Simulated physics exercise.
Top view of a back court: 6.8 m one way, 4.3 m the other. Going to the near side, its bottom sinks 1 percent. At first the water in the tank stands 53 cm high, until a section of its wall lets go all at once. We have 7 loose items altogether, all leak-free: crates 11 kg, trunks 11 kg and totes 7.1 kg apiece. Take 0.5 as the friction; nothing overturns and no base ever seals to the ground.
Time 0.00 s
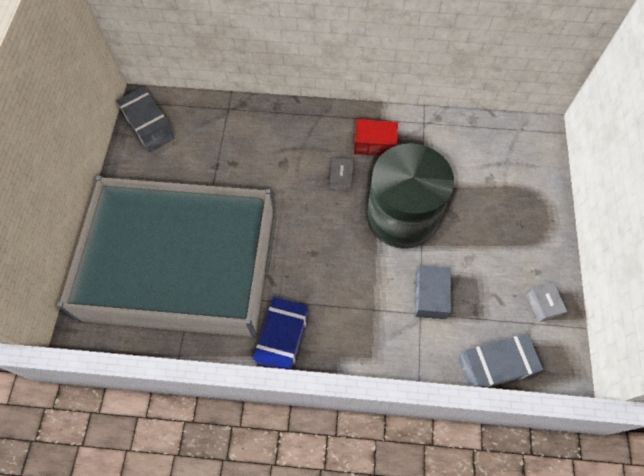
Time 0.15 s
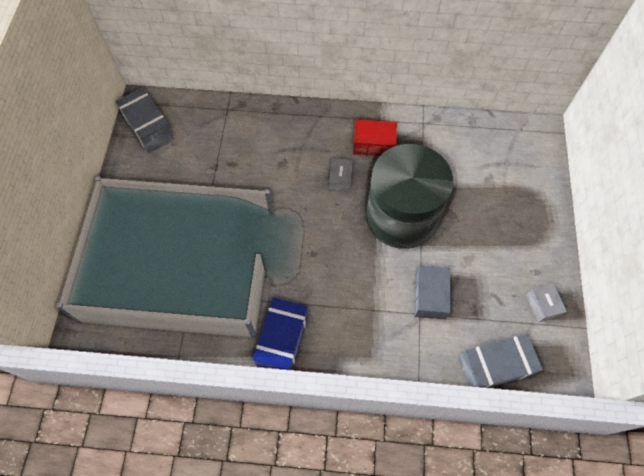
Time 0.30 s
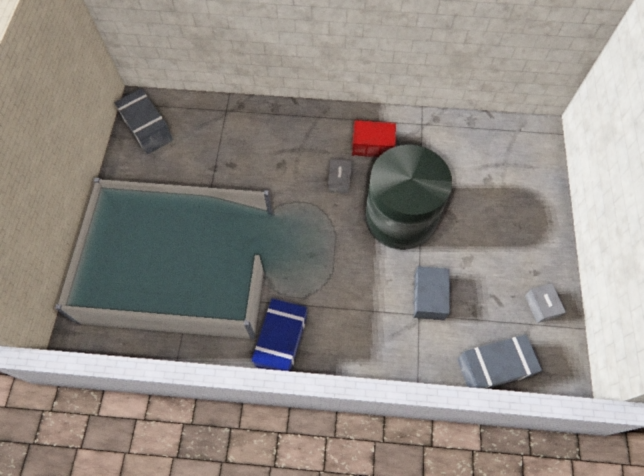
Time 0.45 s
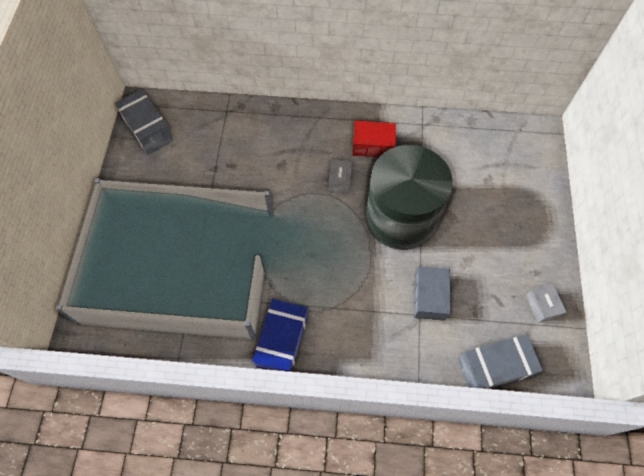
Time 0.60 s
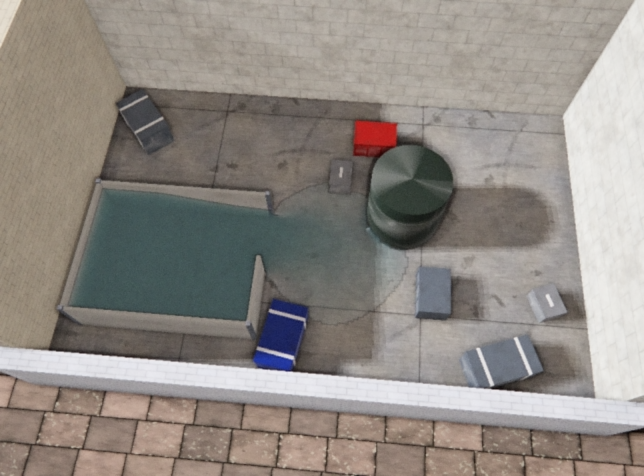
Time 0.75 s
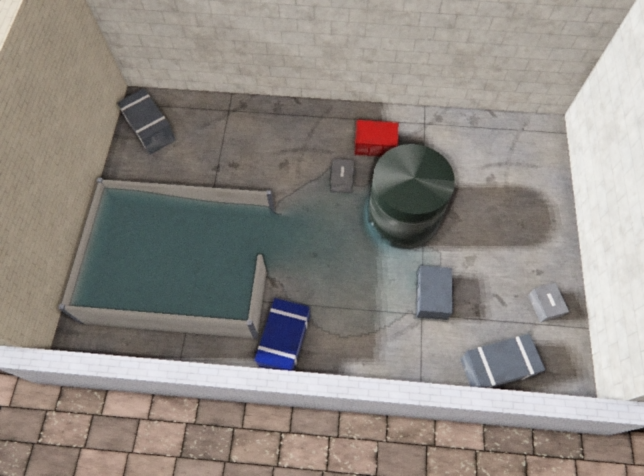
A walled back court with a grey paved floor is seen from high above, over a low near wall edged by reddish paving. A water-filled tank sits at left, a blue trunk by its near right corner, a red crate behind a dark green rounded object, and grey containers around. The tank's right side opens and water spreads rightward in a thinning sheet, reaching the green object, while the containers stay put.
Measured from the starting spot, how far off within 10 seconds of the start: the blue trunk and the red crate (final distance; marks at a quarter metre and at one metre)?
The blue trunk is left in its spot. The red crate is relocated far.
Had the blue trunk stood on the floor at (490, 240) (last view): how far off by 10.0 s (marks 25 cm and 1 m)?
In the end it is hauled off.
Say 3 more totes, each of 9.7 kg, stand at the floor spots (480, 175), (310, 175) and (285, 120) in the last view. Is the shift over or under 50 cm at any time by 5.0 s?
First inside the limit, then inside the limit, then inside the limit.
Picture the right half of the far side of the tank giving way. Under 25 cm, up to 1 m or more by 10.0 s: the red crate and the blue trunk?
First the red crate: It is carried a long way; as for the blue trunk, it is carried a long way.
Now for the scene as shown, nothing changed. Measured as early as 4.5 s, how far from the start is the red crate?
I'd guess some 80 cm by then.
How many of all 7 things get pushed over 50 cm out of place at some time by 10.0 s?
Count: 6.
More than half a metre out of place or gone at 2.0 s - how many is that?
I get 3.
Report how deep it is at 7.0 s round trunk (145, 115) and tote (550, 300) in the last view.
First about 3 cm, second about 11 cm.
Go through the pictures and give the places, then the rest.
In the first frame, the blue trunk at (281, 332) rests on the ground; the red crate at (377, 132), on the bottom; water covers 3.7 m2; 0 of 7 have shifted.
In the second frame, the blue trunk at (281, 332), on the bottom; the red crate at (376, 132), on the bottom; 4.2 m2 under water; 0 of 7 have shifted.
In the third frame, the blue trunk at (280, 333) rests on the ground; the red crate at (375, 133), on the bottom; 4.8 m2 under water; 0 of 7 have shifted.
In the fourth frame, the blue trunk at (280, 334), on the bottom; the red crate at (375, 133) rests on the ground; water covers 5.6 m2; 0 of 7 have shifted.
In the fifth frame, the blue trunk at (281, 334) rests on the ground; the red crate at (376, 133) rests on the ground; 6.4 m2 under water; 0 of 7 have shifted.
In the sixth frame, the blue trunk at (283, 333), on the bottom; the red crate at (377, 133), on the bottom; water covers 7.0 m2; 0 of 7 have shifted.
After 2.0 s the blue trunk is near (283, 333), 0.0 m from its start, aground; the red crate is near (383, 99), 0.6 m from its start, aground; 1 afloat.
After 4.5 s the blue trunk is near (282, 332), 0.0 m from its start, aground; the red crate is near (426, 102), 0.9 m from its start, afloat; 5 afloat.
After 7.0 s the blue trunk is near (275, 329), 0.1 m from its start, afloat; the red crate is near (535, 118), 2.3 m from its start, afloat; 6 afloat.
After 10.0 s the blue trunk is near (273, 336), 0.1 m from its start, afloat; the red crate is near (533, 152), 2.2 m from its start, afloat; 7 afloat.
